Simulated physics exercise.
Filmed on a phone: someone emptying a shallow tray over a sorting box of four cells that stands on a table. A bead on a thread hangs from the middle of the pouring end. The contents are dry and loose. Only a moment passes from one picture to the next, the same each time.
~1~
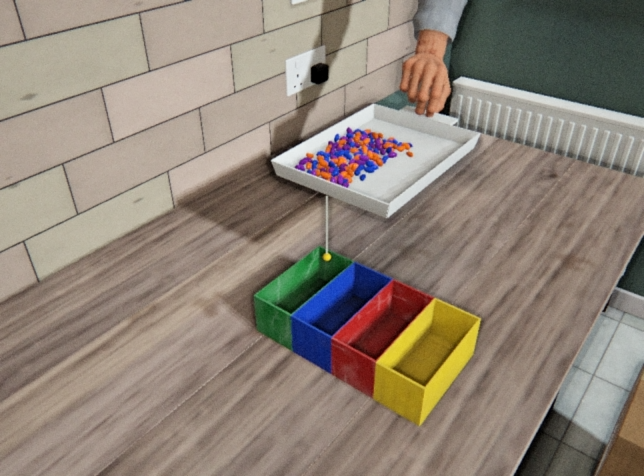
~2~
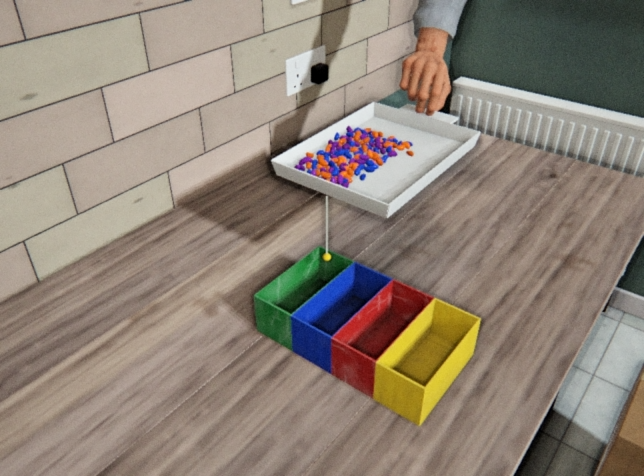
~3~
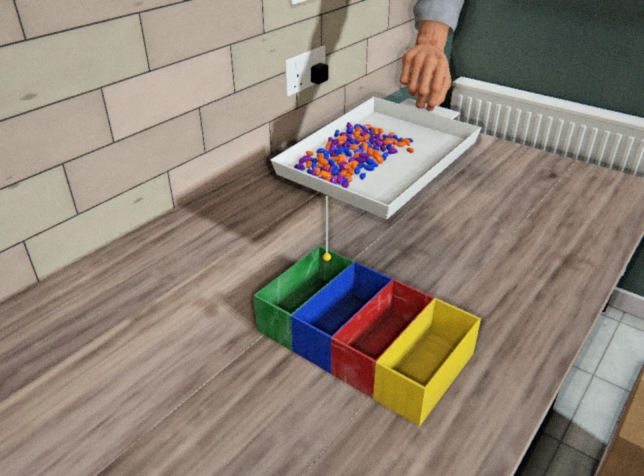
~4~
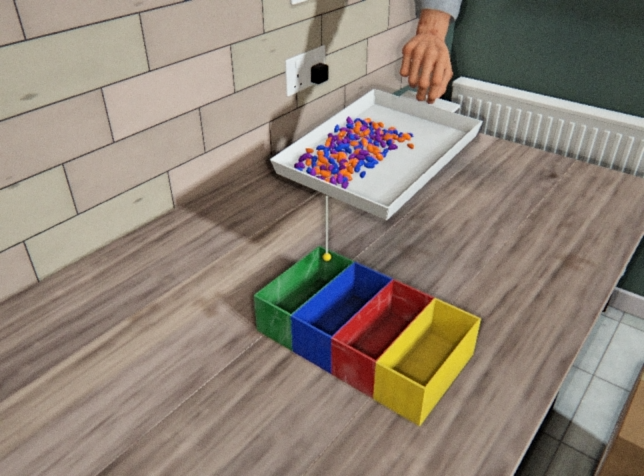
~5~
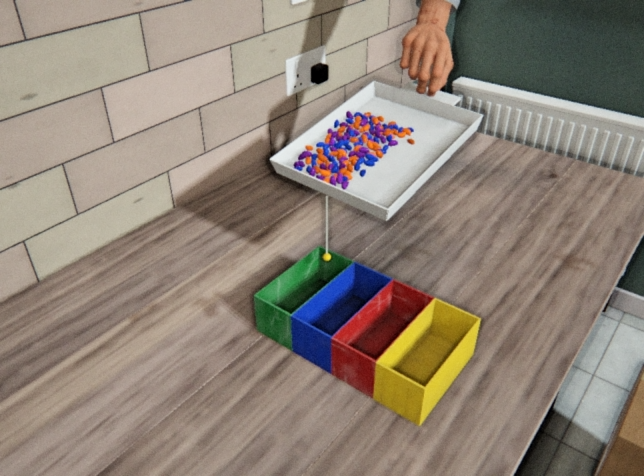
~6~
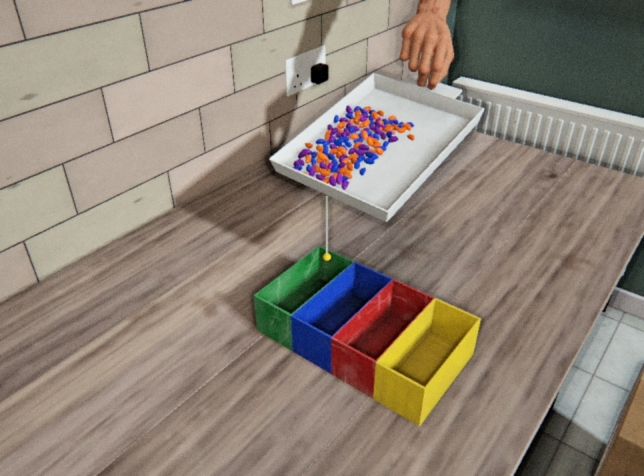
On a wooden table, a hand slowly tilts a white tray of jelly beans above coloured boxes.
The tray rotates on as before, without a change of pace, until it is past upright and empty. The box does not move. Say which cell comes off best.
Most goes to the blue cell.
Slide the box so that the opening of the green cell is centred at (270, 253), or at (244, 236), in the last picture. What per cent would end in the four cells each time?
Roughly 100 per cent, and 60 per cent.
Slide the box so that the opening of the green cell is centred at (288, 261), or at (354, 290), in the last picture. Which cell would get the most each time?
In turn: The cell in red; the green cell.
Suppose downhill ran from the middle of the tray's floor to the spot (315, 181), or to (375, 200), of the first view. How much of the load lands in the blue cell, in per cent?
First some 0, then 60 per cent.
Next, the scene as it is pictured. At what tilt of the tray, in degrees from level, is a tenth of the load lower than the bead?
Near 100 degrees.
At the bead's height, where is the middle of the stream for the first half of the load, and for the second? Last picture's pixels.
At about (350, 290), then at (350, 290).
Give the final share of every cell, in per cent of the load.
In per cent, green cell 20, blue cell 50, red cell 30 and yellow cell 0.
Shortly afterwards, tray tipped steeply; the whole lot on the tray.
Next, tray tipped right over; the bulk on the tray; only a few in the red cell; only a few in the blue cell; only a few in the green cell; a little falling or outside the box.
Some moments later, tray tipped past a quarter turn; near half in the blue cell; near a quarter in the red cell; near a quarter in the green cell; only a few falling or outside the box.
In the end, tray tipped past a quarter turn; near half in the blue cell; near a quarter in the red cell; near a quarter in the green cell; none at all in the yellow cell; only a few outside the box.
